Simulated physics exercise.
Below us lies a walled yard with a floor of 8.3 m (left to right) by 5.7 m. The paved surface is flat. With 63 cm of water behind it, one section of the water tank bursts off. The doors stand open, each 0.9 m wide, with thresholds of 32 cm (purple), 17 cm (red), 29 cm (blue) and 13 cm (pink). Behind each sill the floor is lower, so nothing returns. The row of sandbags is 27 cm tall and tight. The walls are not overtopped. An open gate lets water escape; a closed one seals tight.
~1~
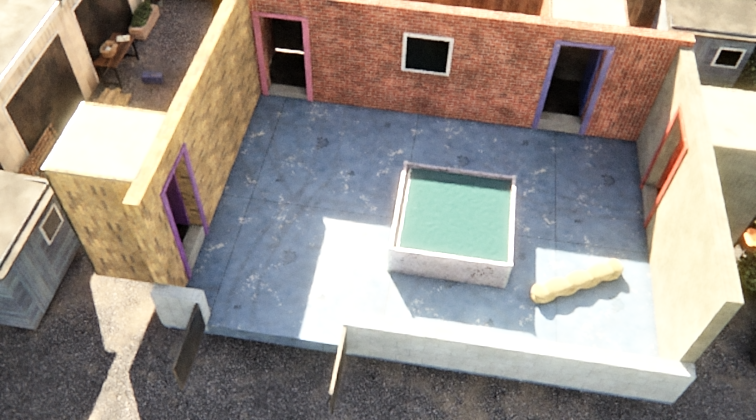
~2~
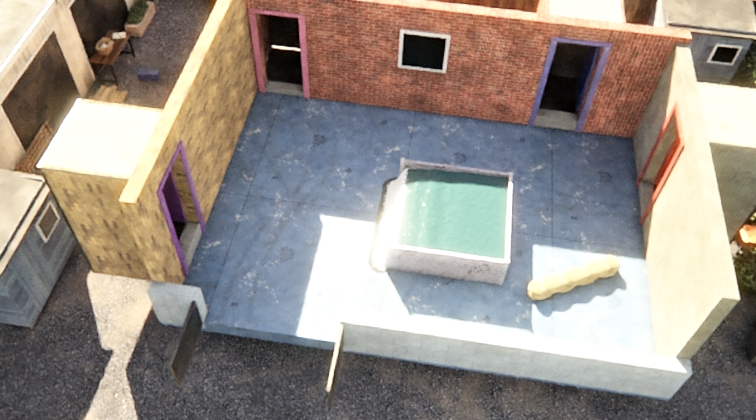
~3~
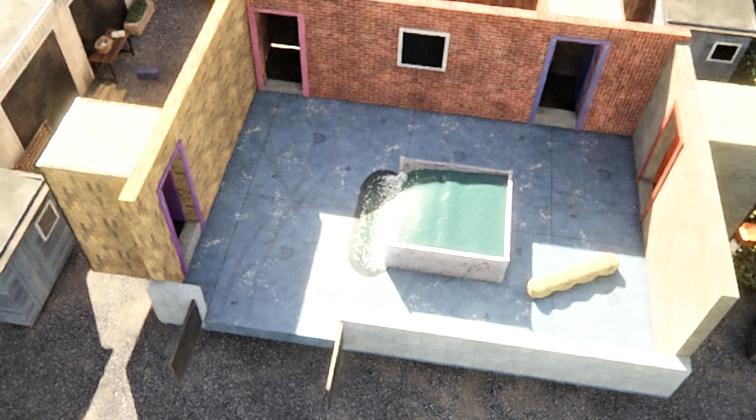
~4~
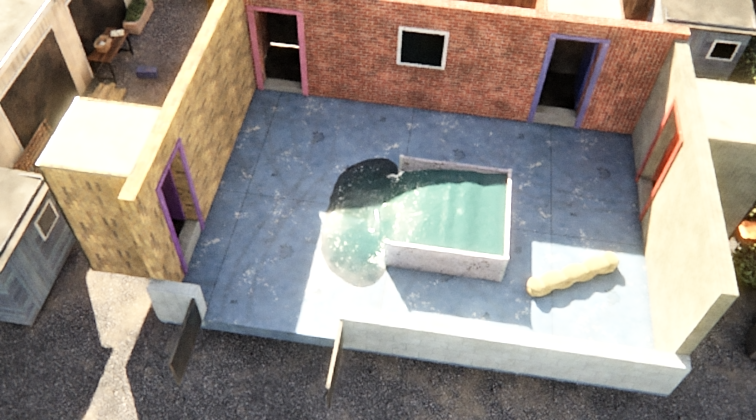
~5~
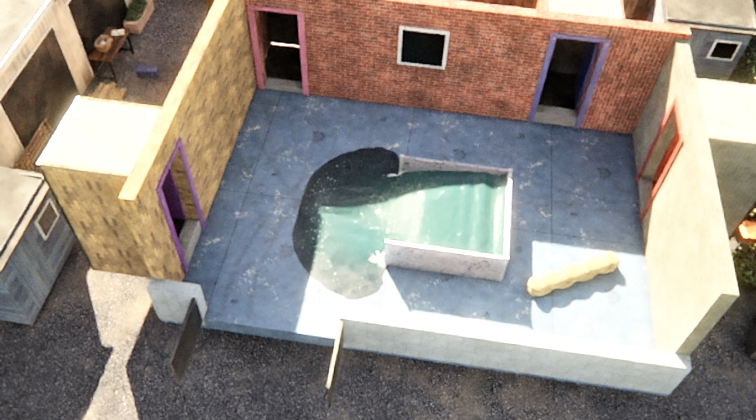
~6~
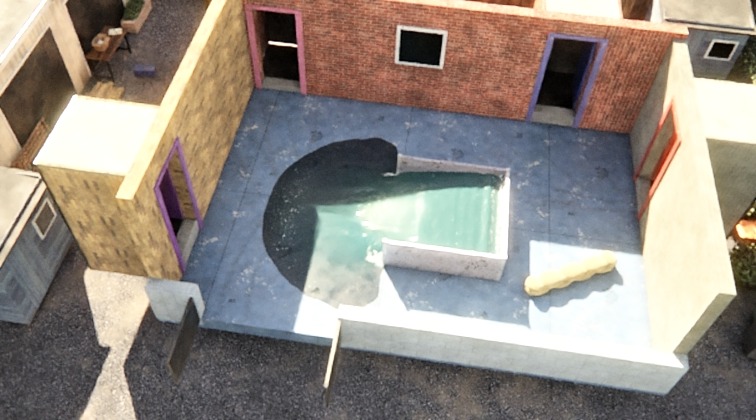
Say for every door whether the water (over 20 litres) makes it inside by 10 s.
Door by door: At the purple door it does not reach the limit; at the red door it does not reach the limit; at the blue door it keeps below the limit; at the pink door it exceeds the limit.
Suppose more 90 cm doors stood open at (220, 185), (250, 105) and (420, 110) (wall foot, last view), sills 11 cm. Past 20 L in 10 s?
In that order: Over, above, below.
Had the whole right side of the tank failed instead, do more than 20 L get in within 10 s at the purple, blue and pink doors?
Against that limit: Purple under, blue below, pink not over.
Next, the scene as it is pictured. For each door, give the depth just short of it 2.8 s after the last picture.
Depths in cm: Purple 22, red 0, blue 0, pink 26.
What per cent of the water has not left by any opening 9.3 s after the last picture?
Roughly 70 in a hundred.
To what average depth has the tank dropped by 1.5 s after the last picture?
About 20 cm.
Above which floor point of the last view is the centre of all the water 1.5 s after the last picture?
Around (333, 209).
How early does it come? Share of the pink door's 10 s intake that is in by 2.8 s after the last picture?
Some 50 per cent by then.
Then, 0.7 s after the last picture water covers 35 % of the floor and is deepest (32 cm) near (212, 199); purple door 17 cm at the sill, 0 L in, red door not reached, blue door not reached, pink door not reached.
Then, 1.5 s after the last picture water covers 40 % of the floor and is deepest (40 cm) near (176, 293); purple door 27 cm at the sill, 0 L in, red door not reached, blue door not reached, pink door 6 cm at the sill, 0 L in.
Then, 2.8 s after the last picture water covers 40 % of the floor and is deepest (28 cm) near (252, 94); purple door 22 cm at the sill, 0 L in, red door not reached, blue door not reached, pink door 26 cm at the sill, 61 L in.
Then, 5.3 s after the last picture water covers 60 % of the floor and is deepest (13 cm) near (239, 128); purple door 9 cm at the sill, 0 L in, red door not reached, blue door not reached, pink door 12 cm at the sill, 120 L in.
Then, 9.3 s after the last picture water covers 85 % of the floor and is deepest (10 cm) near (603, 138); purple door 5 cm at the sill, 0 L in, red door 7 cm at the sill, 0 L in, blue door 3 cm at the sill, 0 L in, pink door 6 cm at the sill, 121 L in.
